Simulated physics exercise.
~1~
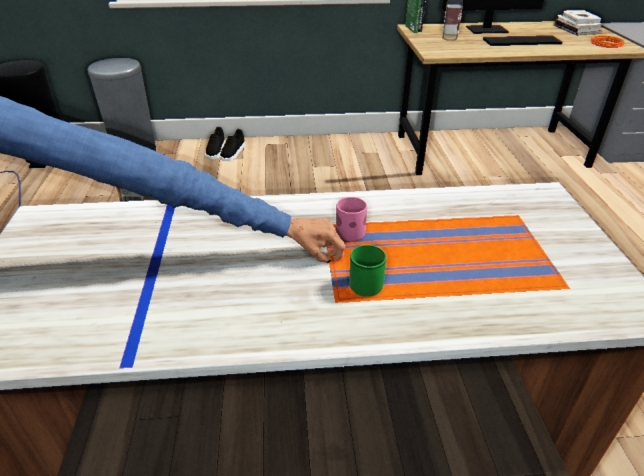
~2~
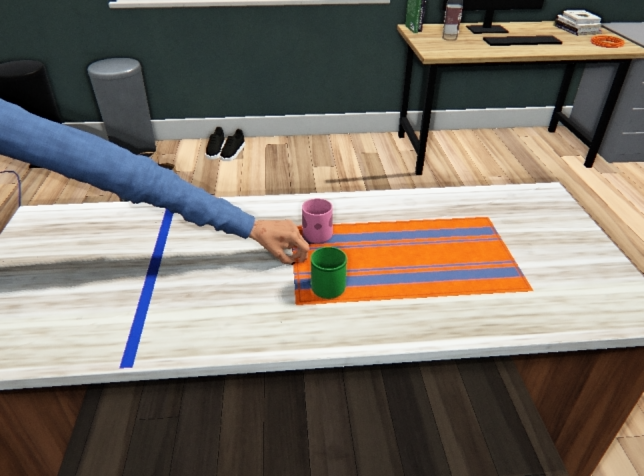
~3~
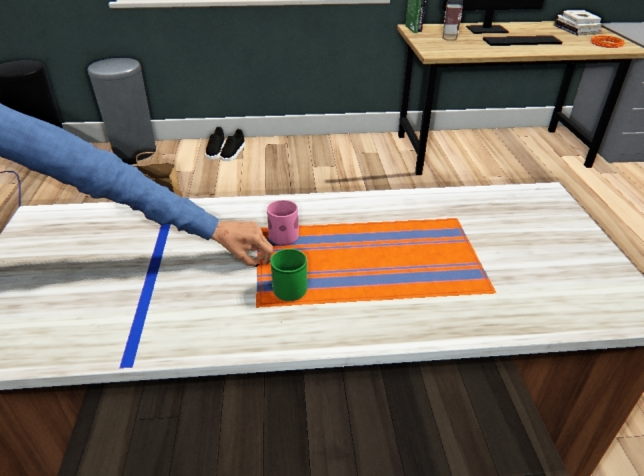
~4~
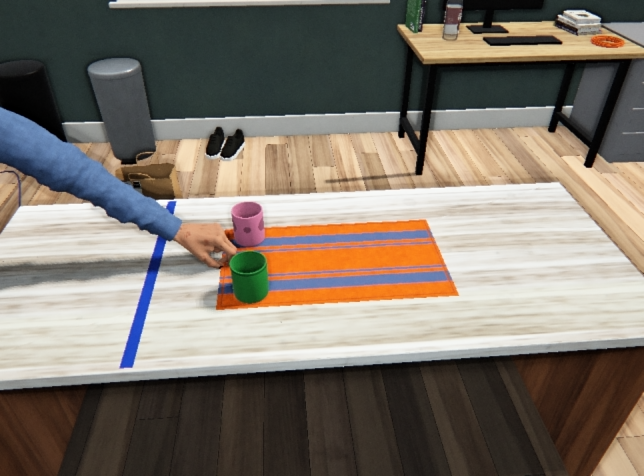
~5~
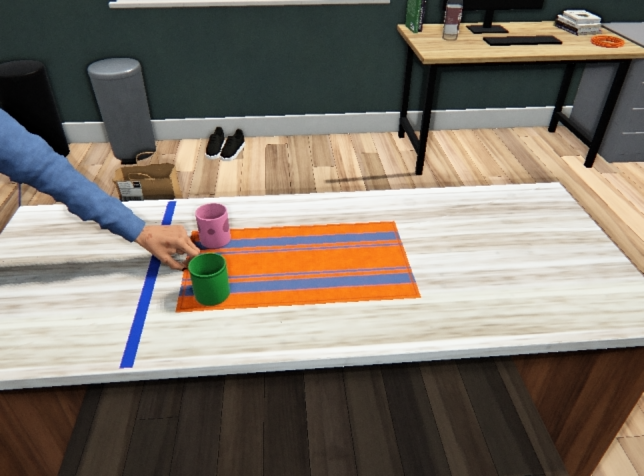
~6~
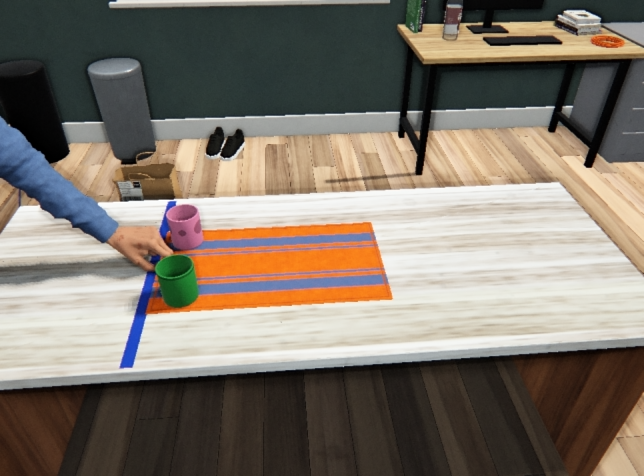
In this clip, a hand pulls an orange place mat with blue stripes leftward across a table, carrying a green mug and a pink mug toward a strip of blue tape. The mat's edge reaches the tape with both mugs still upright on the cloth.
